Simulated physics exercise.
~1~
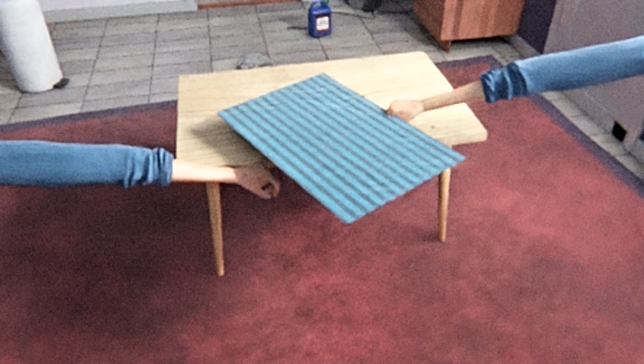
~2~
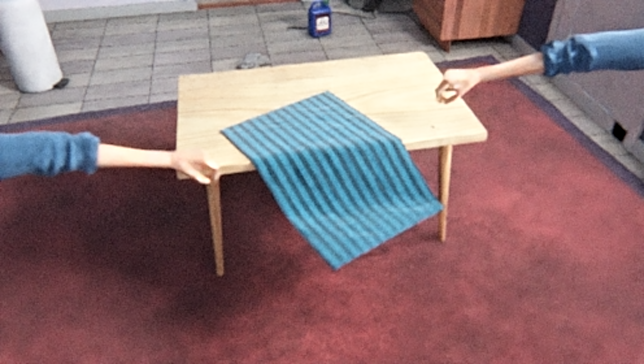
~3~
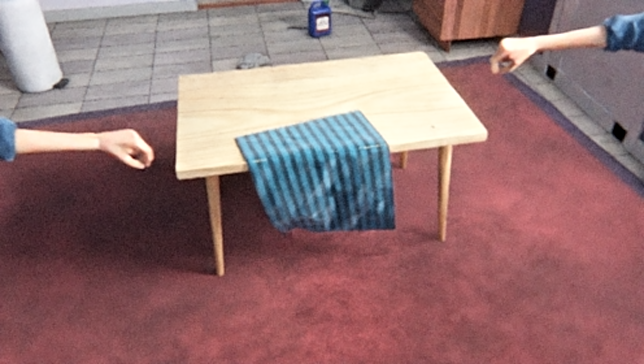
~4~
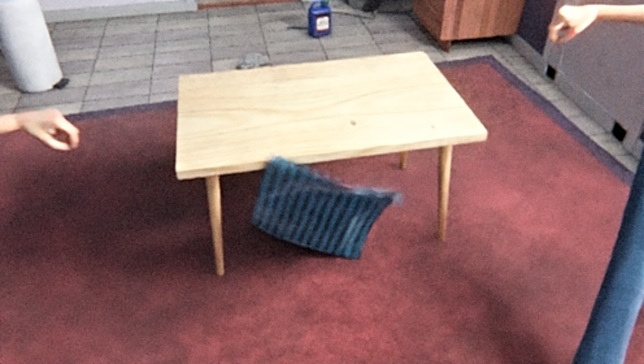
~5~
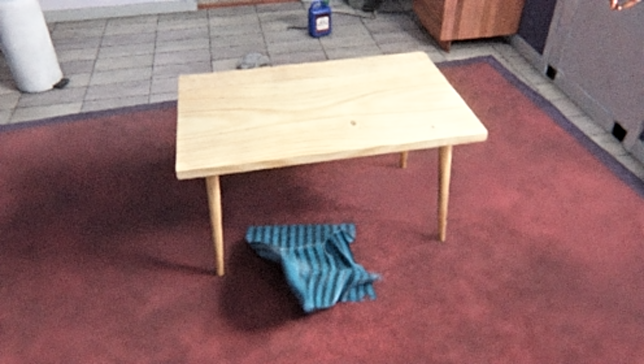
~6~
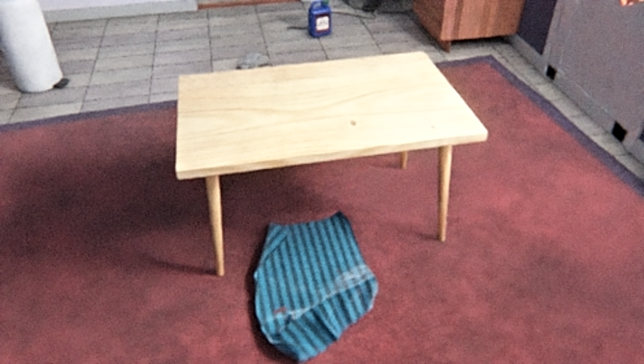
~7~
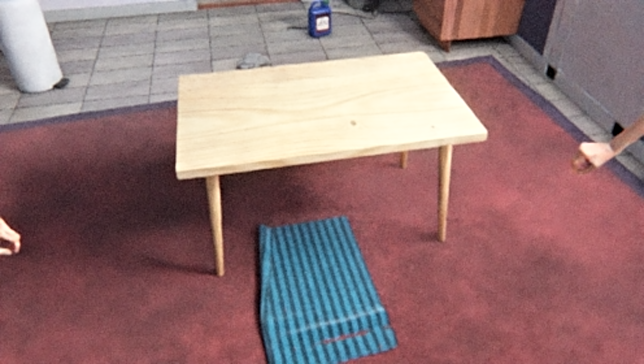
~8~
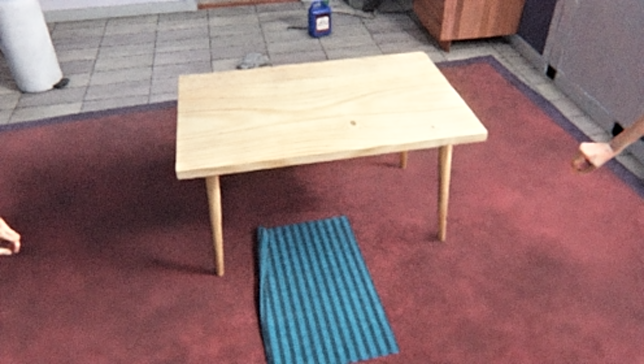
A striped blue tea towel, released by two hands, slides off the table onto the carpet.
